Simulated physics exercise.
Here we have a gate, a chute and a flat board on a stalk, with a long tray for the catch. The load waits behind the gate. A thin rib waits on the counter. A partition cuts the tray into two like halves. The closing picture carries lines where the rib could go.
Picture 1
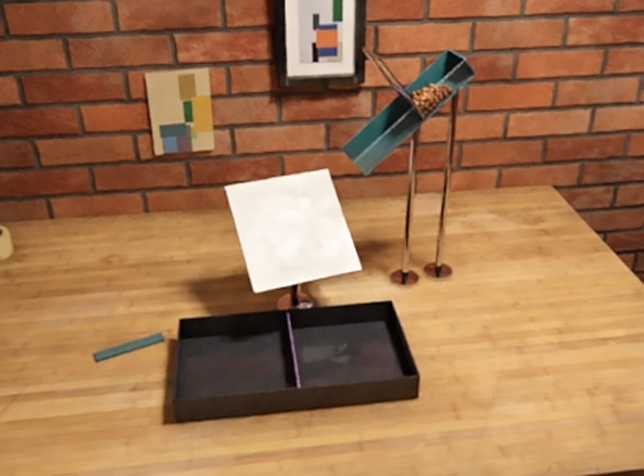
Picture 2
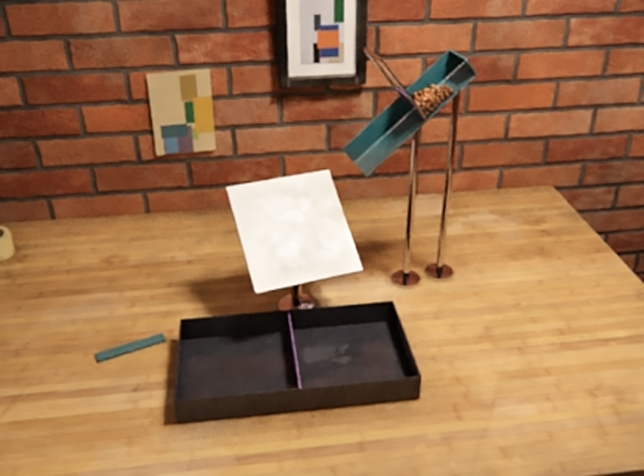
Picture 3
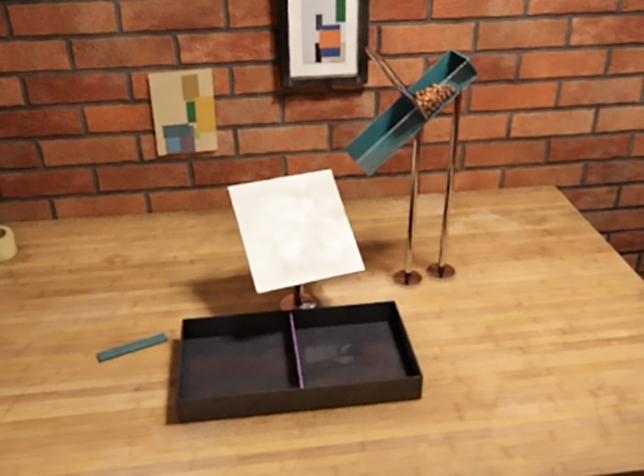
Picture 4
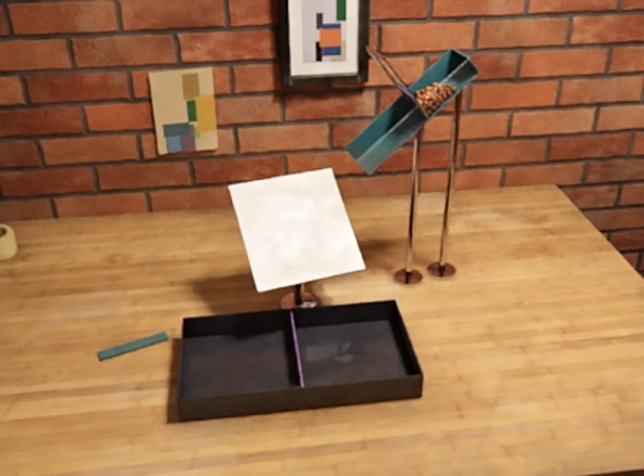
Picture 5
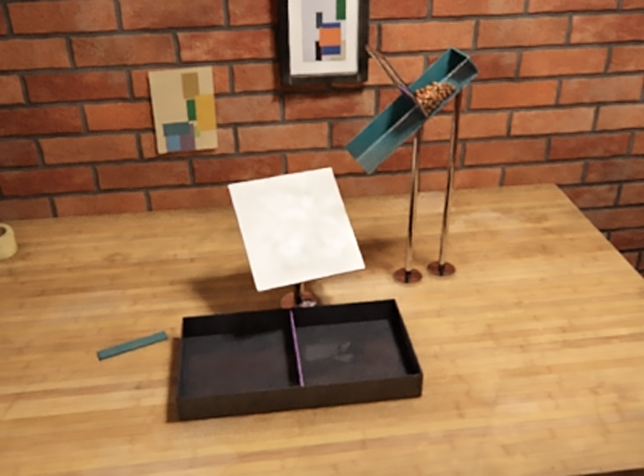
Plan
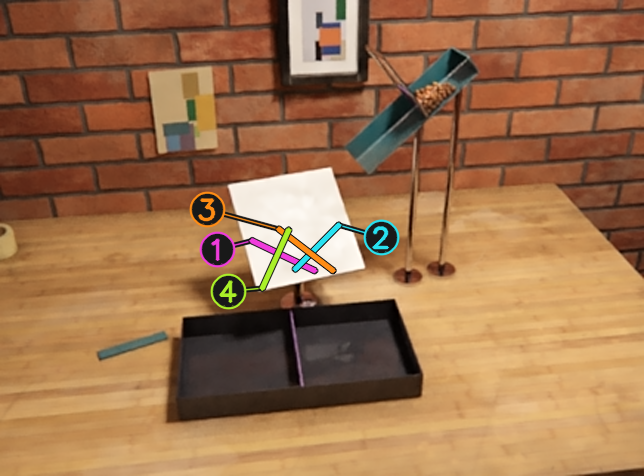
Teal chute holding small brown pieces behind a gate stands still above a tilted white board and a divided black tray.
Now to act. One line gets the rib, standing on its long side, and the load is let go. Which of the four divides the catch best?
4 beats the others.
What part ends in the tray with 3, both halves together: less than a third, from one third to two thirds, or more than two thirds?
Line 3 gives more than two thirds.
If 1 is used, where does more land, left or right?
Right.
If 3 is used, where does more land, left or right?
Right.
On the marked copy, line 1 from (252, 240) to (314, 270); line 2 from (338, 225) to (295, 269); line 3 from (278, 229) to (333, 270); line 4 from (288, 230) to (262, 288).
With 1, of what is caught, just a few in the left half, almost all in the right.
With 2, of what is caught, almost all in the left half, just a few in the right.
With 3, of what is caught, just a few in the left half, almost all in the right.
With 4, of what is caught, roughly two thirds in the left half, roughly a third in the right.
